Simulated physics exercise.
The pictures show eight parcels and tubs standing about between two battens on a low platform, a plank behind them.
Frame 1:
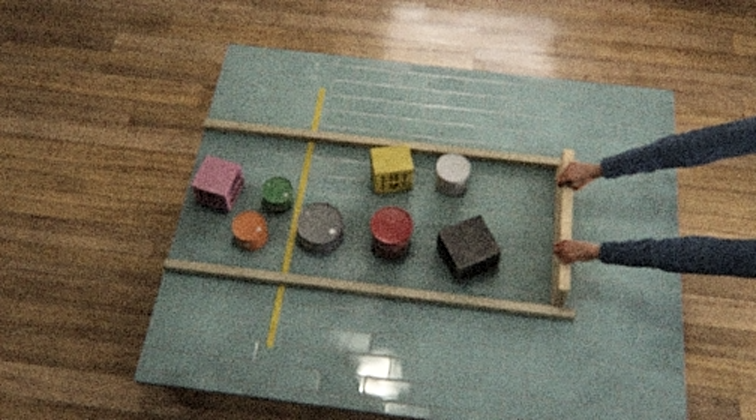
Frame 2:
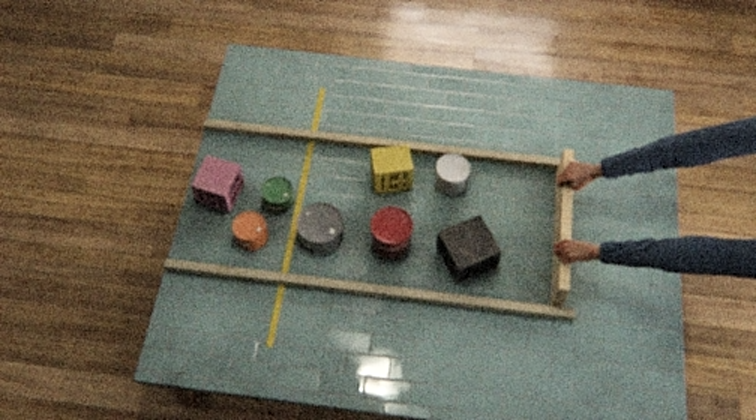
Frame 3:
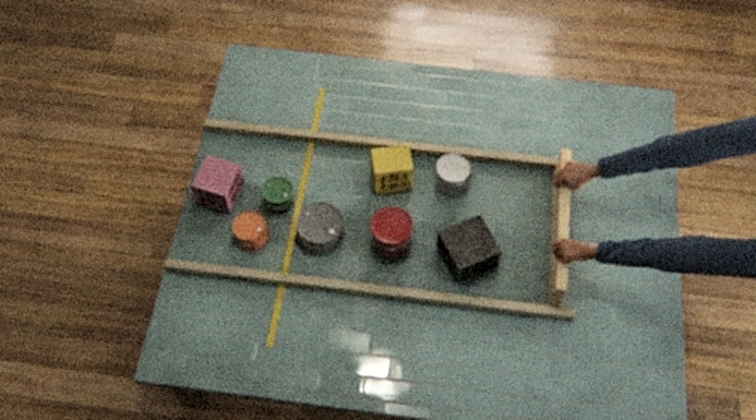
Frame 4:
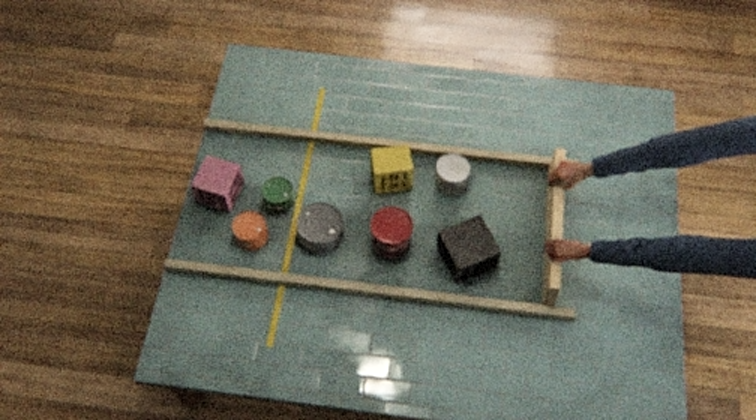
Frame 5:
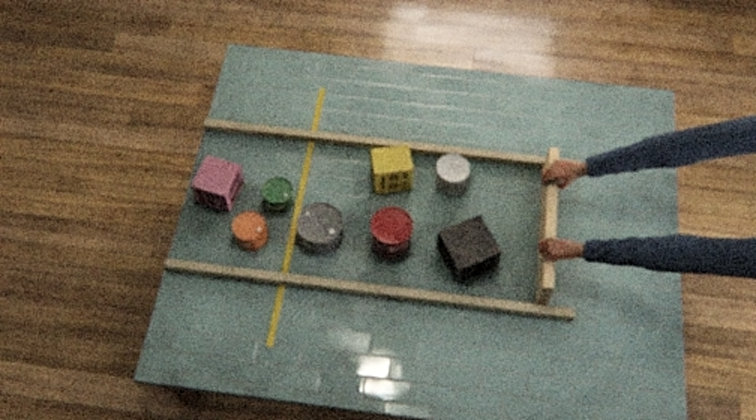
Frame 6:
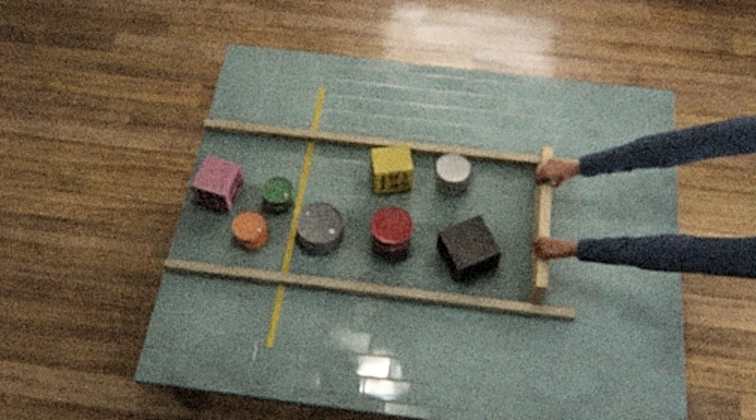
Two hands slid a wooden plank a short way left between two battens on a pale blue platform, while the eight crates, canisters and tubs in front of it stayed where they were.
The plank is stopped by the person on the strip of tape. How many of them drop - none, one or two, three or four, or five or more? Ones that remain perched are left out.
Honestly, the ones lost over the side add up to one, maybe two.
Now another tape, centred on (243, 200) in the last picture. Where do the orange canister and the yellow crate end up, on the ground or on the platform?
Outcome - orange canister: It does not stay; yellow crate: It stays where it is.
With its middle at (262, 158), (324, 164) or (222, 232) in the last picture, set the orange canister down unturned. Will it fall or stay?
Well, one by one, it is safe, is safe and ends up down.
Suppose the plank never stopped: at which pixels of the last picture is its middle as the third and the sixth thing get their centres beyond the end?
Around (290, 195); afterwards around (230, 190).
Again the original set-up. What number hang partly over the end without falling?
Overhanging ones - 2.
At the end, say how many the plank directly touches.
All in all, 2.
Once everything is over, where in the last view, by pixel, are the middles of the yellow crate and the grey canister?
Near (254, 162) and (184, 221).
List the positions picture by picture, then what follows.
Pink crate (218, 184); orange canister (250, 231); green canister (278, 195); plank (563, 227); tape (298, 207), in the first frame.
Orange canister (250, 231); white canister (452, 175), in the second frame.
Green canister (278, 195); yellow crate (392, 170), in the third frame.
Pink crate (218, 184); grey canister (320, 228), in the fourth frame.
Orange canister (250, 231); red pail (392, 233), in the fifth frame.
Pink crate (218, 184); orange canister (250, 231); green canister (278, 195); plank (542, 224); tape (298, 207), in the sixth frame.
Soon after, none off yet; pink crate at rest near (218, 184); orange canister at rest near (250, 231); green canister at rest near (278, 195).
At rest, the number that fall off is one or two; fallen, orange canister.
